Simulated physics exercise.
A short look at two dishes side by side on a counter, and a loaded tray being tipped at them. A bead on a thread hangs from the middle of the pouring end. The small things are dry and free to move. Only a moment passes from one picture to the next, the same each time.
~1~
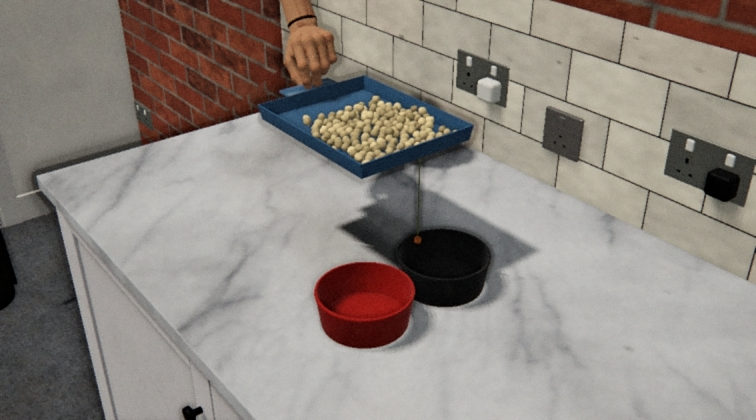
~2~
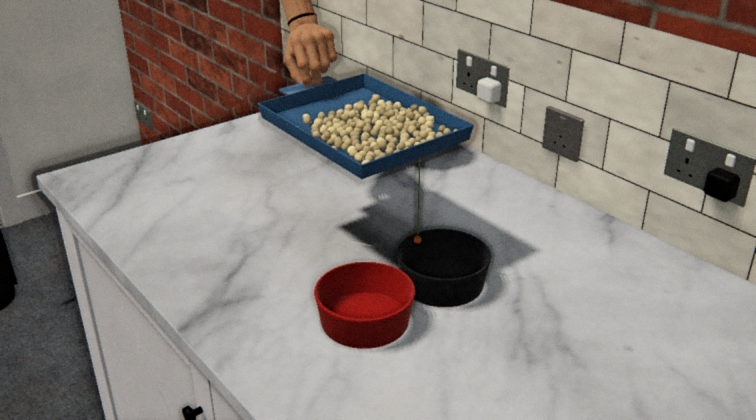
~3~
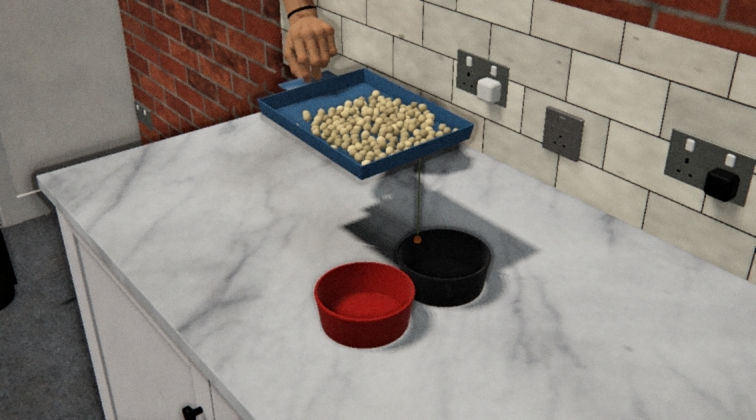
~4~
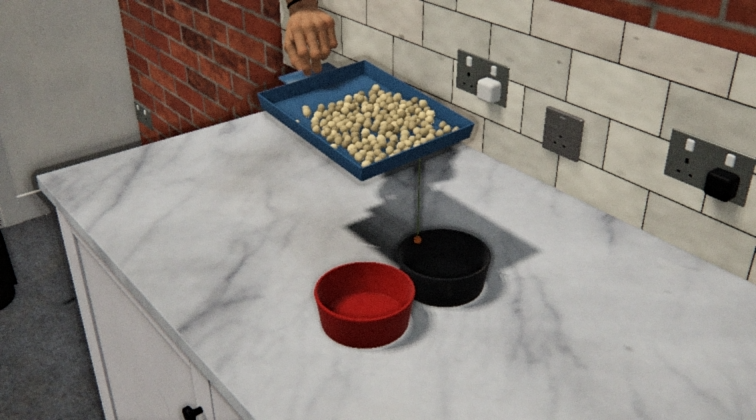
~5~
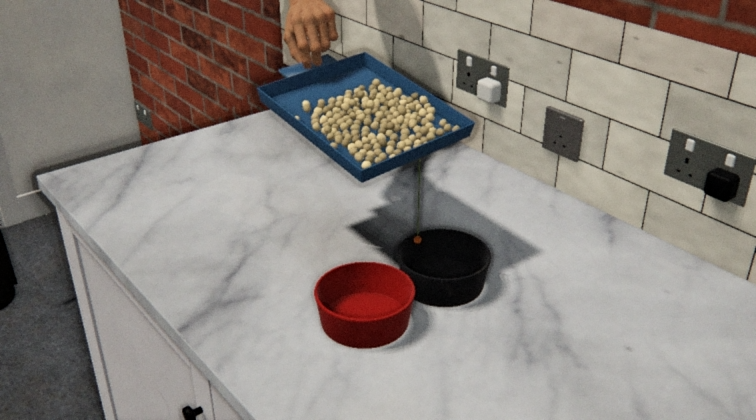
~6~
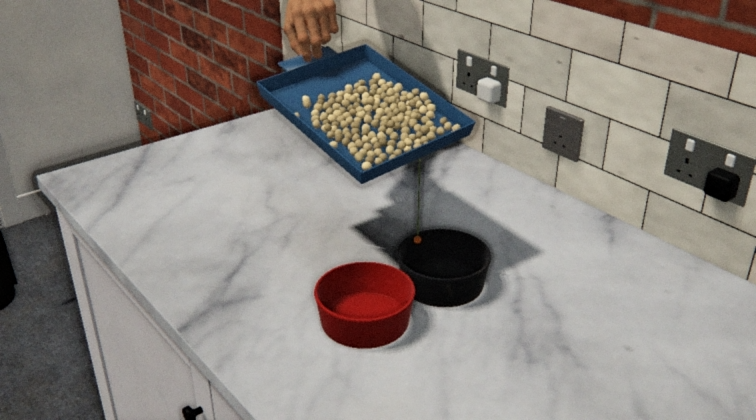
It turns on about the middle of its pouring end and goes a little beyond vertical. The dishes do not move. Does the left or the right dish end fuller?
More goes to the left dish.
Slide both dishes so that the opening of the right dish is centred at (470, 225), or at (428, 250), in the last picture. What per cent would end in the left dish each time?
Near 40 % and 60 %.
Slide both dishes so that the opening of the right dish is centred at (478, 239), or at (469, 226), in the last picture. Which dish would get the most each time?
At the first place the left one, at the second the left-hand dish.
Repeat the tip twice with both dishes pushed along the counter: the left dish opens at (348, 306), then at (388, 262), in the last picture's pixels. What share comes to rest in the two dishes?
First some 80, then 60 per cent.
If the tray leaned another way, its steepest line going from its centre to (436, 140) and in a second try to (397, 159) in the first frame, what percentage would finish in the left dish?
About 0 and 30 per cent.
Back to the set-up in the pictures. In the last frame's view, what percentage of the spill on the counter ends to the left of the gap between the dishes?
About 10 per cent.
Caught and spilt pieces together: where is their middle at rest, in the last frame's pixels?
Around (372, 314).
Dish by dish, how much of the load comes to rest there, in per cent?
For the left dish some 80 %, for the right dish some 10 %.
Soon, tray tipped steeply; all on the tray.
A while on, tray tipped right over; nearly all on the tray; a stray few in the left dish; a stray few outside both.
Towards the end, tray tipped past a quarter turn; most in the left dish; a small part in the right dish; a small part outside both.
Finally, tray tipped past a quarter turn; most in the left dish; a small part in the right dish; a small part outside both.
